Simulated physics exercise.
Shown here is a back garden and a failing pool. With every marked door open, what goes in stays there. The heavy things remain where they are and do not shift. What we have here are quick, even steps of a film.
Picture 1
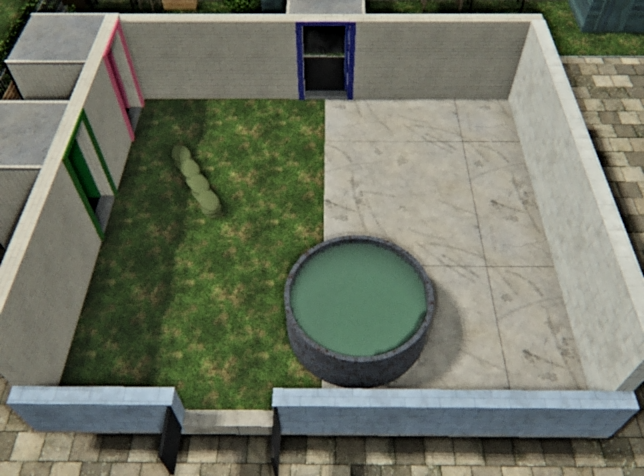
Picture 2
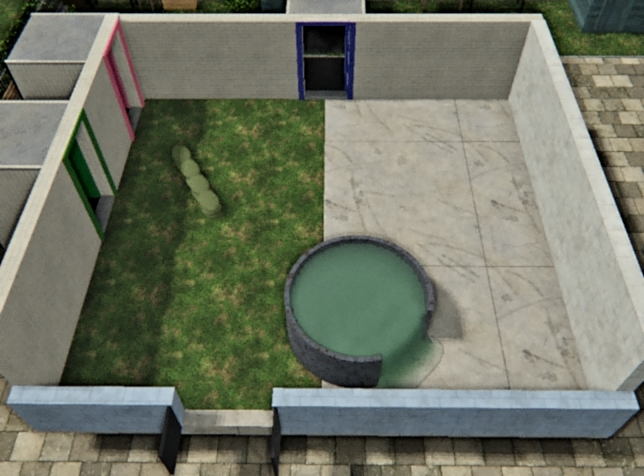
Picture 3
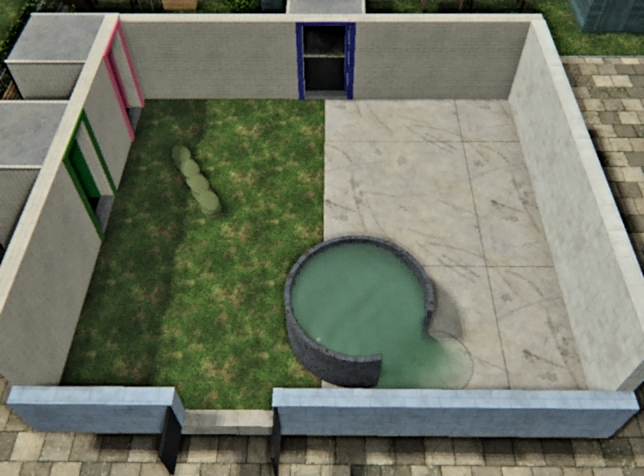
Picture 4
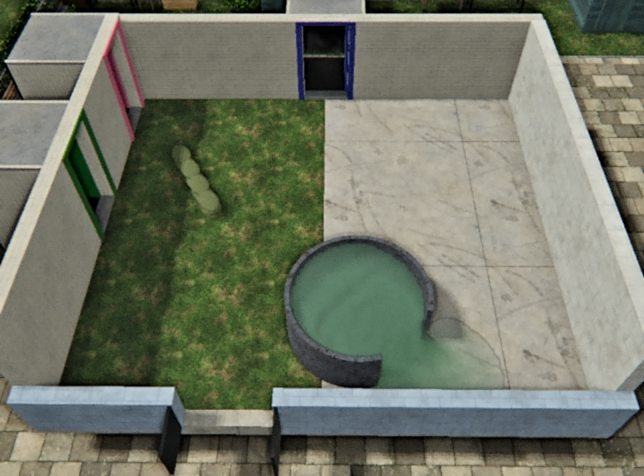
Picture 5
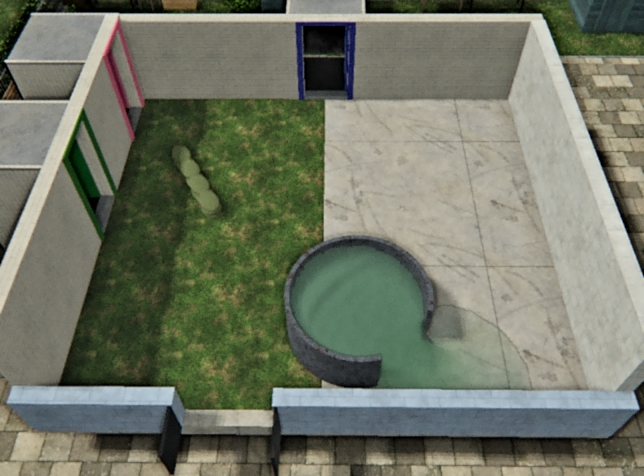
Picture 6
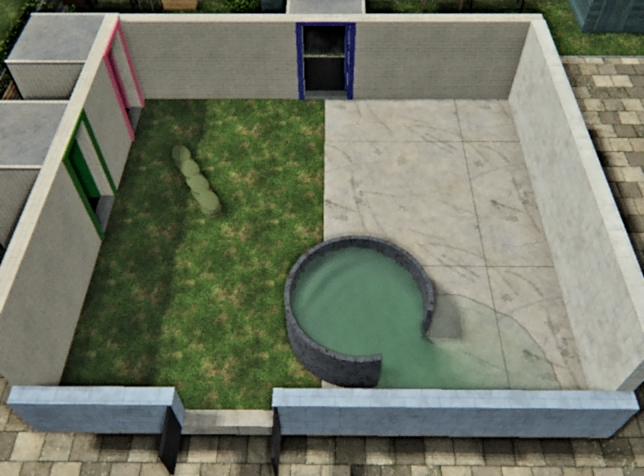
A round pool stands full, then its side opens and green water spreads across the paving.
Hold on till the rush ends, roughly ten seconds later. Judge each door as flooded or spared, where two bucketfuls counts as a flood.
The pink door is spared, the green door is spared, the blue door is flooded.
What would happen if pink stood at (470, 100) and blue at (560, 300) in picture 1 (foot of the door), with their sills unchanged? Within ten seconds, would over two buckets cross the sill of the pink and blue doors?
Well, the pink door overshoots while the blue door overshoots.
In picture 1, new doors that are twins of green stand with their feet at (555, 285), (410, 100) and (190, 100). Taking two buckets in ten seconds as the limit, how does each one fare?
Outcome by door - past the limit, past the limit, within the limit.
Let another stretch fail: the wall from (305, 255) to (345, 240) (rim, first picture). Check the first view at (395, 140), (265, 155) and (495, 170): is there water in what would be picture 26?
The three spots, in order, are inundated, inundated and spared.
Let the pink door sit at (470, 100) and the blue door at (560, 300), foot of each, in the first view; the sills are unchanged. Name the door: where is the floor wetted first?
Answer: The blue door.
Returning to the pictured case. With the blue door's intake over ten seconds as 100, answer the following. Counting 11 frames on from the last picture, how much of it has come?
Near 0 per cent, give or take.
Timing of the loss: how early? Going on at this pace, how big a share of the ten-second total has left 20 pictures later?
My figure: 25 percent.
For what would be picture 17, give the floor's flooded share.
Close to 20 percent, by my reckoning.
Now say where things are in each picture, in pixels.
In the first frame, the round pool at (359, 297) is whole and still.
In the second frame, the front is at a hidden place, out from the gap at (407, 358).
In the third frame, the front is at (465, 357), out from the gap at (407, 359).
In the fourth frame, the front is at (498, 383), out from the gap at (407, 360).
In the fifth frame, water pours out at (407, 360) and has run to a hidden place.
In the sixth frame, the front is at a hidden place, out from the gap at (407, 359).
A moment on, water covers 10 % of the floor; the pink door not reached, the green door not reached, the blue door not reached.
Next, water covers 20 % of the floor; the pink door not reached, the green door not reached, the blue door not reached.
Then, water covers 45 % of the floor; the pink door not reached, the green door not reached, the blue door not reached.
Later, water covers 70 % of the floor; the pink door not reached, the green door not reached, the blue door under two buckets in.
In the end, water covers 95 % of the floor; the pink door under two buckets in, the green door not reached, the blue door over two buckets in.
